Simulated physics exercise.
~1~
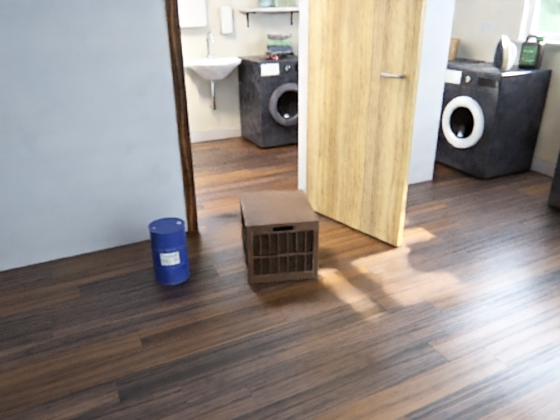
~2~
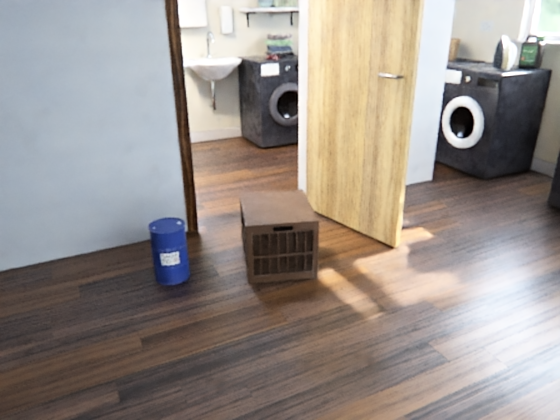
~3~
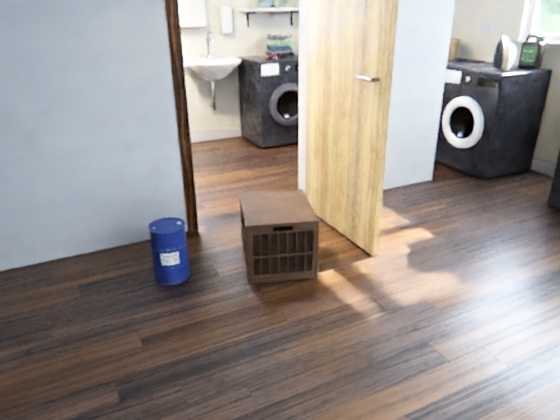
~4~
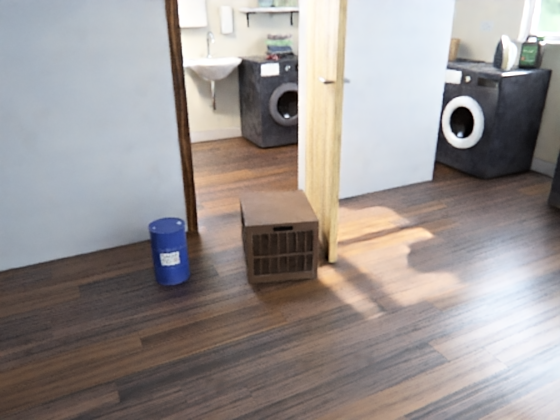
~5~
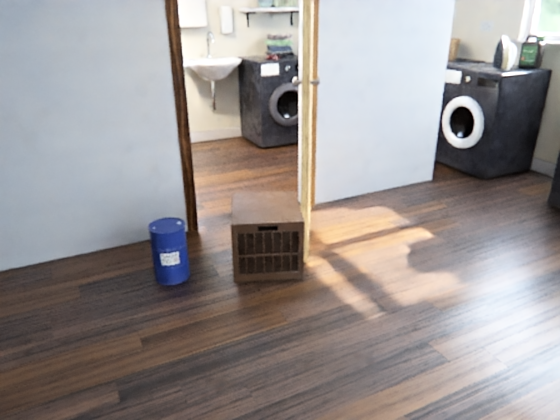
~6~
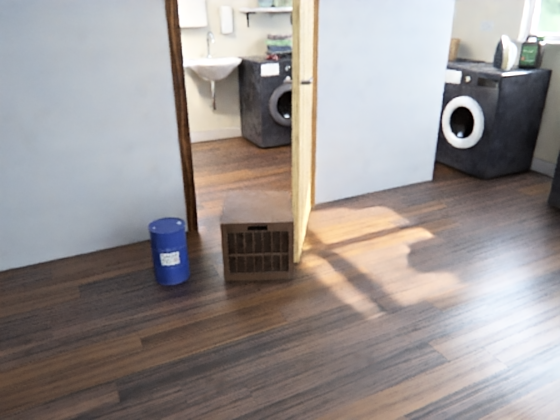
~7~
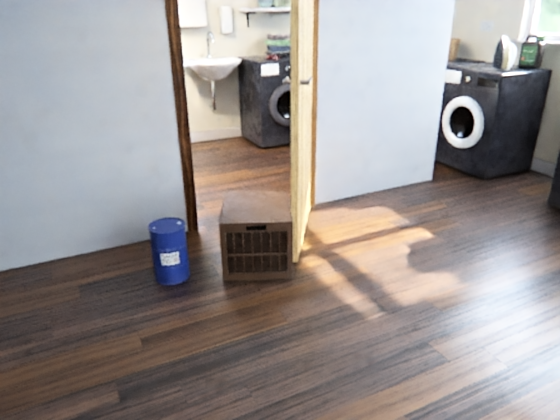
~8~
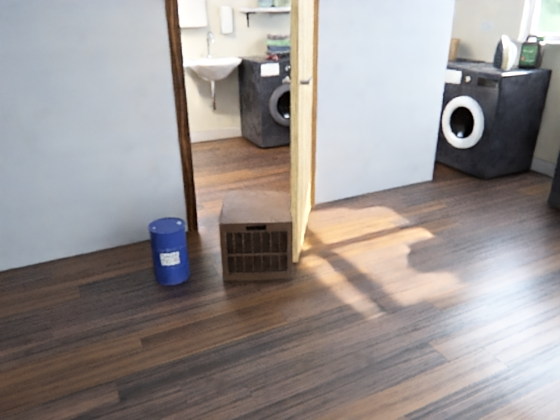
A pale wooden door stands wide open in a room with dark plank flooring, seen from a fixed, slightly raised viewpoint. A brown slatted crate sits in front of the doorway, with a blue canister to its left by the pale wall, while a sink and dark washing machines are visible beyond and to the right. The door swings leftward toward the crate, turning until its edge faces the viewer. As it reaches the crate, the crate slides a little to the left. The door then stops, still partly open beside the crate, and the canister never moves.
